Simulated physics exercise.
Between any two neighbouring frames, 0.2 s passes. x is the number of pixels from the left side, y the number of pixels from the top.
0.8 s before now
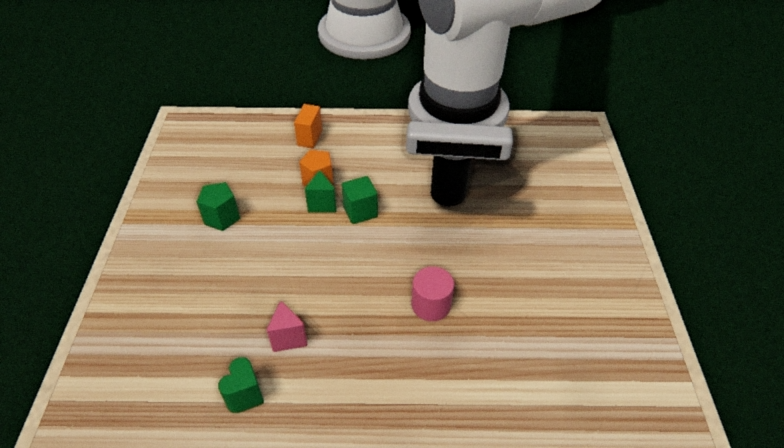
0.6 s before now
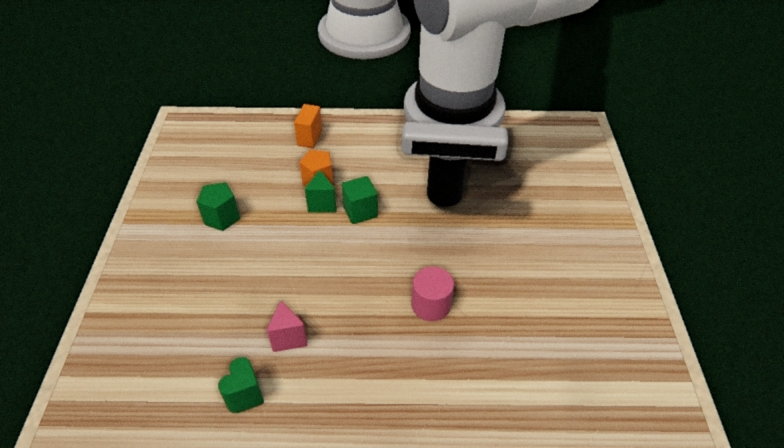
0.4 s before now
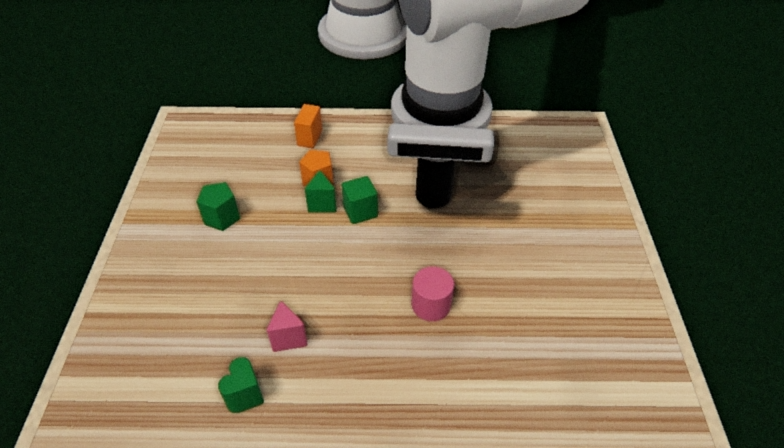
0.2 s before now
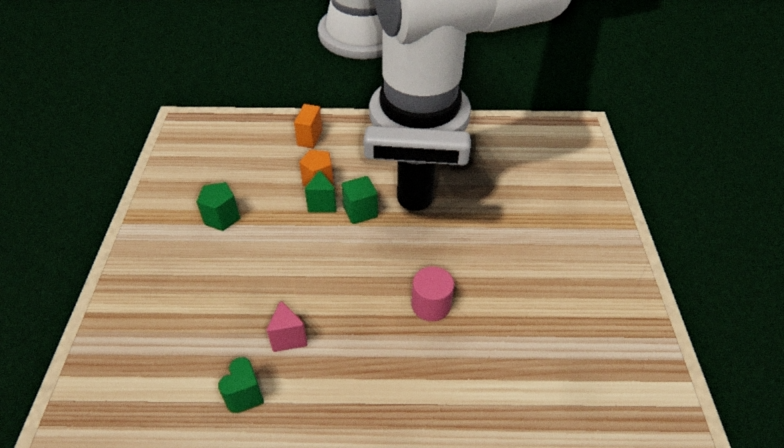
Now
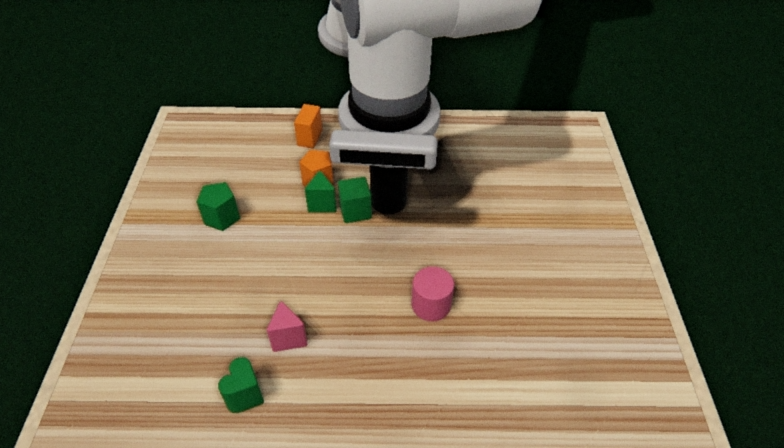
A robot arm with a black post slid left across a striped wooden board scattered with green, orange and pink blocks, slowly at first, then nudged a green block slightly left beside the green triangular one.
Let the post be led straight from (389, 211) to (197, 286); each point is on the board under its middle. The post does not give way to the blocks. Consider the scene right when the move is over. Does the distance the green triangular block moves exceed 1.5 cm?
Final answer: Yes.
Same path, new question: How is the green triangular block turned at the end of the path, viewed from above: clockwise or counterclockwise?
In a top view, it turns clockwise.
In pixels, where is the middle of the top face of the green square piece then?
Around (293, 196).
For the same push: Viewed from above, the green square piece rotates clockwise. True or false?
Answer: True.
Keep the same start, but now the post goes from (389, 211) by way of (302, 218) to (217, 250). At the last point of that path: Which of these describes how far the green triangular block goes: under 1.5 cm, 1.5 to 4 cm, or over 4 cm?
It travels more than 4 cm.
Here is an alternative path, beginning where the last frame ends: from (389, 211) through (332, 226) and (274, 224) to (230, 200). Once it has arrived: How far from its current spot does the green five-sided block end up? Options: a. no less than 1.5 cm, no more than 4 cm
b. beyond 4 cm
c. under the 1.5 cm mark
The one that fits is a, no less than 1.5 cm, no more than 4 cm.
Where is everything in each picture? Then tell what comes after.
The first frame shows tip of the post (448, 194), middles of tops, green five-sided block (215, 194), green triangular block (320, 182), green square piece (359, 188).
The second frame shows post (444, 194), nothing pushed.
The third frame shows post (433, 196), nothing pushed.
The fourth frame shows post (415, 198), nothing pushed.
The fifth frame shows post (389, 201), green five-sided block (215, 194), green triangular block (320, 182), green square piece (354, 187).
What follows on the original path. One third of the way, post (328, 224); green triangular block (296, 177), turned 85° clockwise; green square piece (298, 196), turned 65° clockwise.
Two thirds of the way, post (262, 250); green triangular block (295, 176), turned 90° clockwise; green square piece (293, 196), turned 75° clockwise.
At the end, post (193, 277); green five-sided block unmoved; green triangular block (295, 176), turned 90° clockwise; green square piece (293, 196), turned 75° clockwise.
